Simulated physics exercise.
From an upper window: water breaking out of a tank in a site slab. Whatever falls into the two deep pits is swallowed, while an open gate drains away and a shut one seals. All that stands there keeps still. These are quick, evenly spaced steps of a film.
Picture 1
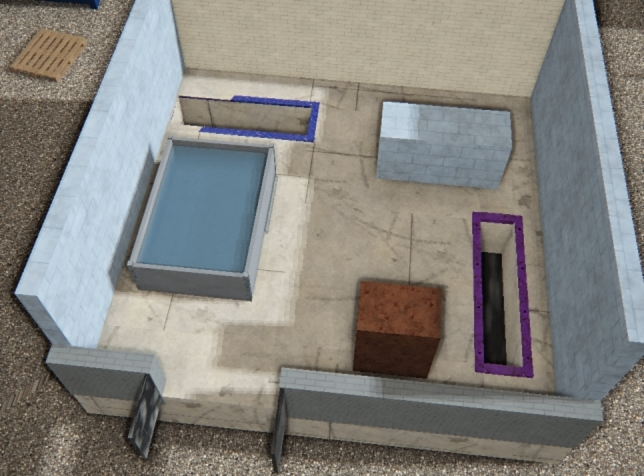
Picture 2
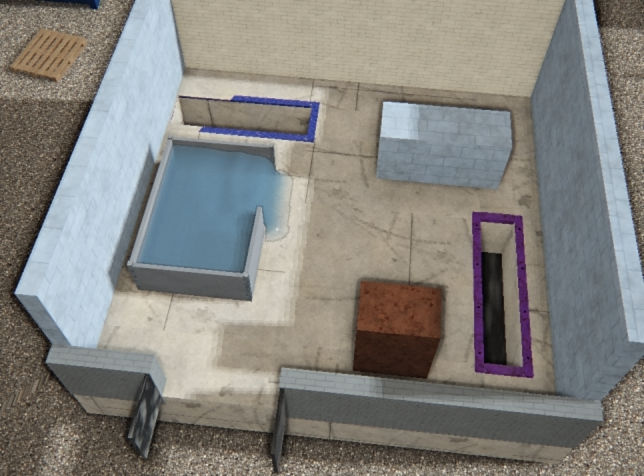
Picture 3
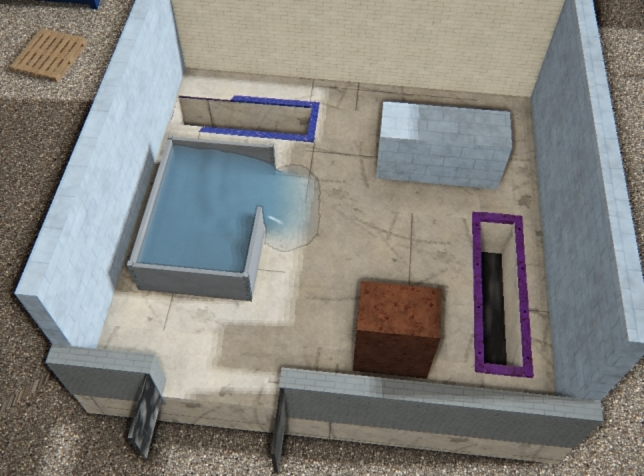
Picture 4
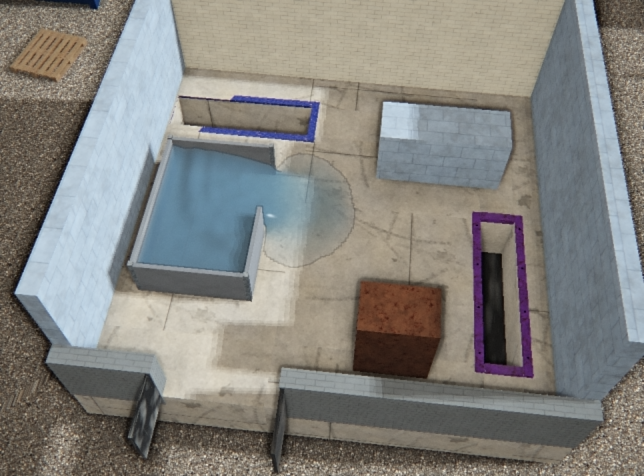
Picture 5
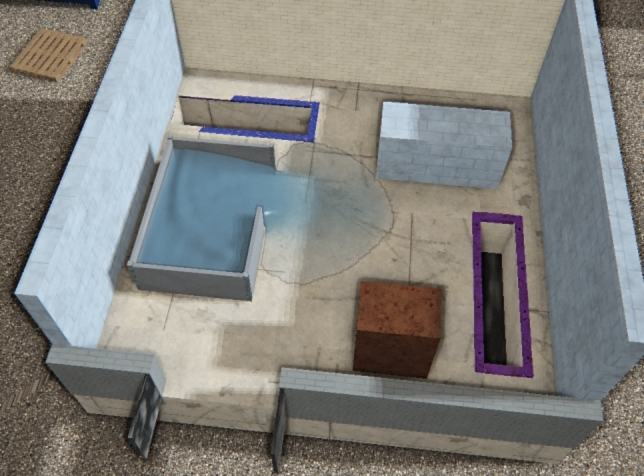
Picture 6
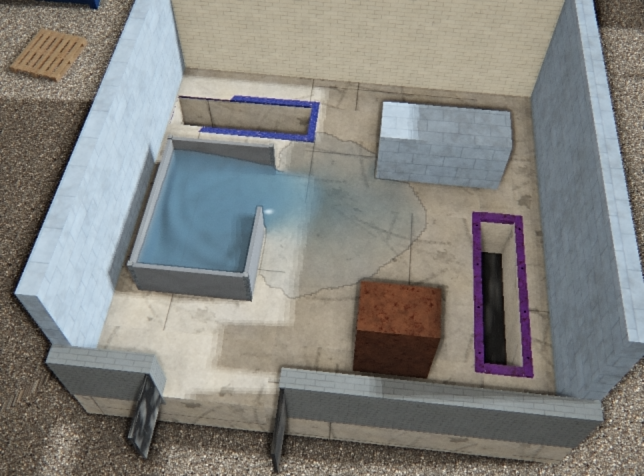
On a walled concrete slab seen from above, water bursts through an open tank's right side and spreads rightward across the floor.
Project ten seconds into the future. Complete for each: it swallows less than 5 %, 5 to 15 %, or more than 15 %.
Completed: The gate swallows less than 5 %; the purple pit swallows more than 15 %; the blue pit swallows 5 to 15 %.
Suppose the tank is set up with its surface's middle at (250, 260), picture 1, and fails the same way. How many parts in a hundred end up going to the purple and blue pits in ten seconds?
Ten seconds on: Purple pit 45 percent, blue pit 2 percent.
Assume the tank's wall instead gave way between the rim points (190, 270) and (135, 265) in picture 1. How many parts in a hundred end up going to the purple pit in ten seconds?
About 2 percent ends up in the purple pit, by my reckoning.
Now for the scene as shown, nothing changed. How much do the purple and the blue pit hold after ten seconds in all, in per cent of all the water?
About 30 and 10 per cent.
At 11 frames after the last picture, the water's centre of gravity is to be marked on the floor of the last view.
Close to (288, 213).
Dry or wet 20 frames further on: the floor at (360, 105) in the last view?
That spot will be soaked.
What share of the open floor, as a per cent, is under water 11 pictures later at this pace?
Roughly 40 per cent.
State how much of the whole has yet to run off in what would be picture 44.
That works out to about 72 percent.
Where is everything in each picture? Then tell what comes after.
The open tank at (206, 205) is whole and still, in the first picture.
Water pours out at (265, 194) and has run to (272, 237), in the second picture.
Water pours out at (266, 196) and has run to (310, 233), in the third picture.
Water pours out at (266, 196) and has run to (348, 223), in the fourth picture.
Water pours out at (266, 196) and has run to (385, 227), in the fifth picture.
Water pours out at (266, 196) and has run to (418, 227), in the sixth picture.
A moment on, water covers 30 % of the floor; the gate 0 %, the purple pit 1 %, the blue pit 0 %.
Next, water covers 40 % of the floor; the gate 0 %, the purple pit 7 %, the blue pit 0 %.
Then, water covers 60 % of the floor; the gate 0 %, the purple pit 17 %, the blue pit 0 %.
Later, water covers 65 % of the floor; the gate 0 %, the purple pit 26 %, the blue pit 3 %.
In the end, water covers 80 % of the floor; the gate 0 %, the purple pit 30 %, the blue pit 9 %.
